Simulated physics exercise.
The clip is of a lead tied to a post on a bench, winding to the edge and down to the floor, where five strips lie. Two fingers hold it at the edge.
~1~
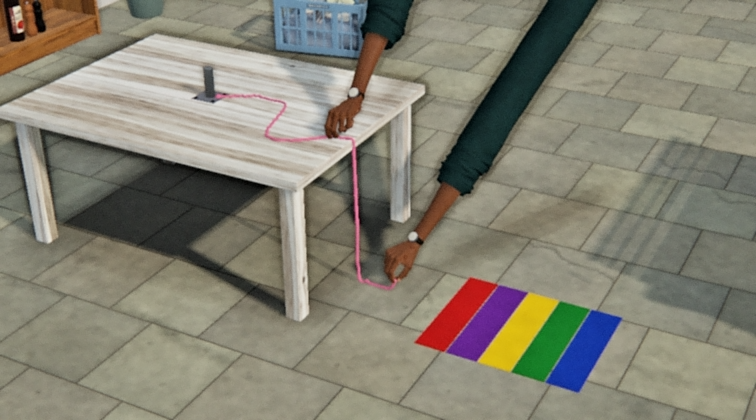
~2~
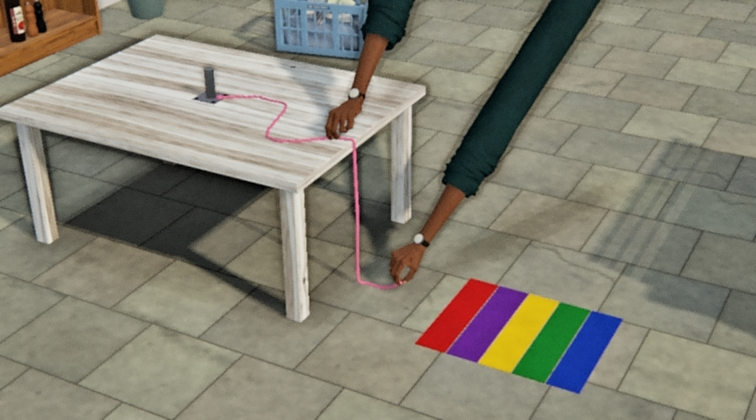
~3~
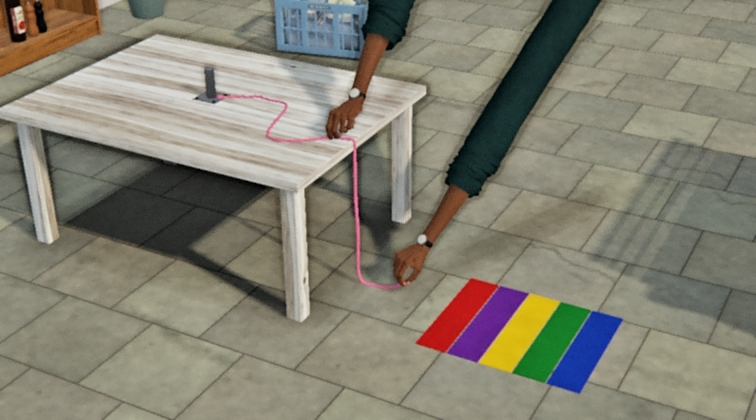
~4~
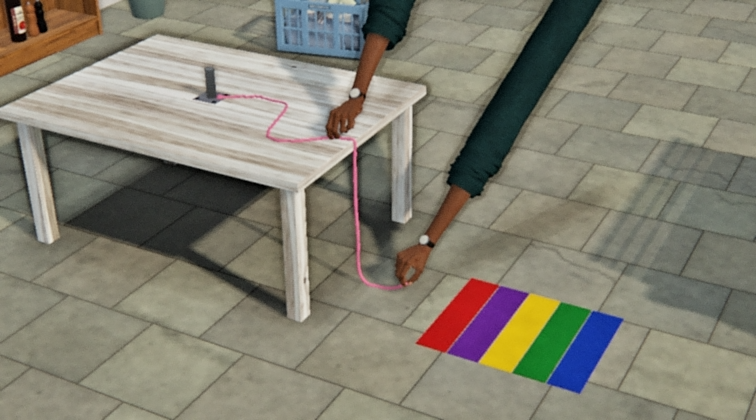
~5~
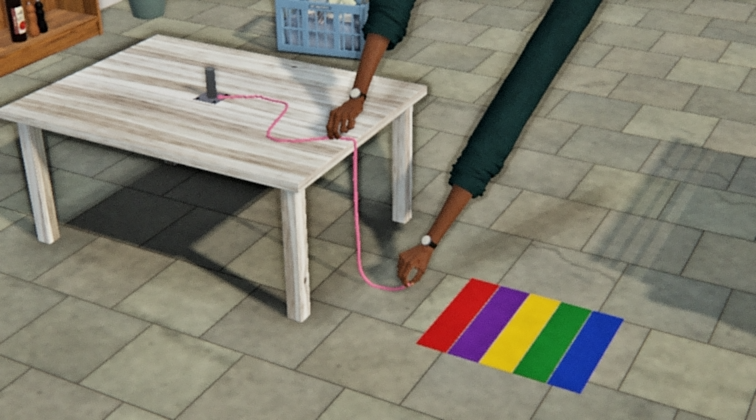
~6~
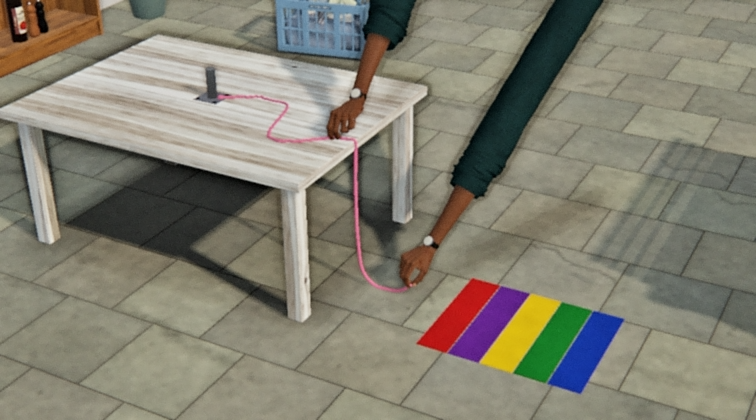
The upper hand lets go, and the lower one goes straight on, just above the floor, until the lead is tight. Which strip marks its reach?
It gets as far as the blue strip.
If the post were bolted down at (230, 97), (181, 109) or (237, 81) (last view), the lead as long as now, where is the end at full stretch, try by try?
Try by try, around (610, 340), (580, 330) and (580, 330).
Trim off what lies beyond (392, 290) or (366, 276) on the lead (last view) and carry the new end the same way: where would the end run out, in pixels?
The places are (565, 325) and (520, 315).
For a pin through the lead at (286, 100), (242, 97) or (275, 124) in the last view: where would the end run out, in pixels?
Near (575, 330), (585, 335) and (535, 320).
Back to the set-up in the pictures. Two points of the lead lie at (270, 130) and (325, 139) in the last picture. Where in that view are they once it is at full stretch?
They go to (337, 132) and to (400, 173).
Early on, end near (536, 320); over yellow.
Midway, end near (571, 330); over green.
At the end of the slack, end near (593, 336); over blue. The blue one.
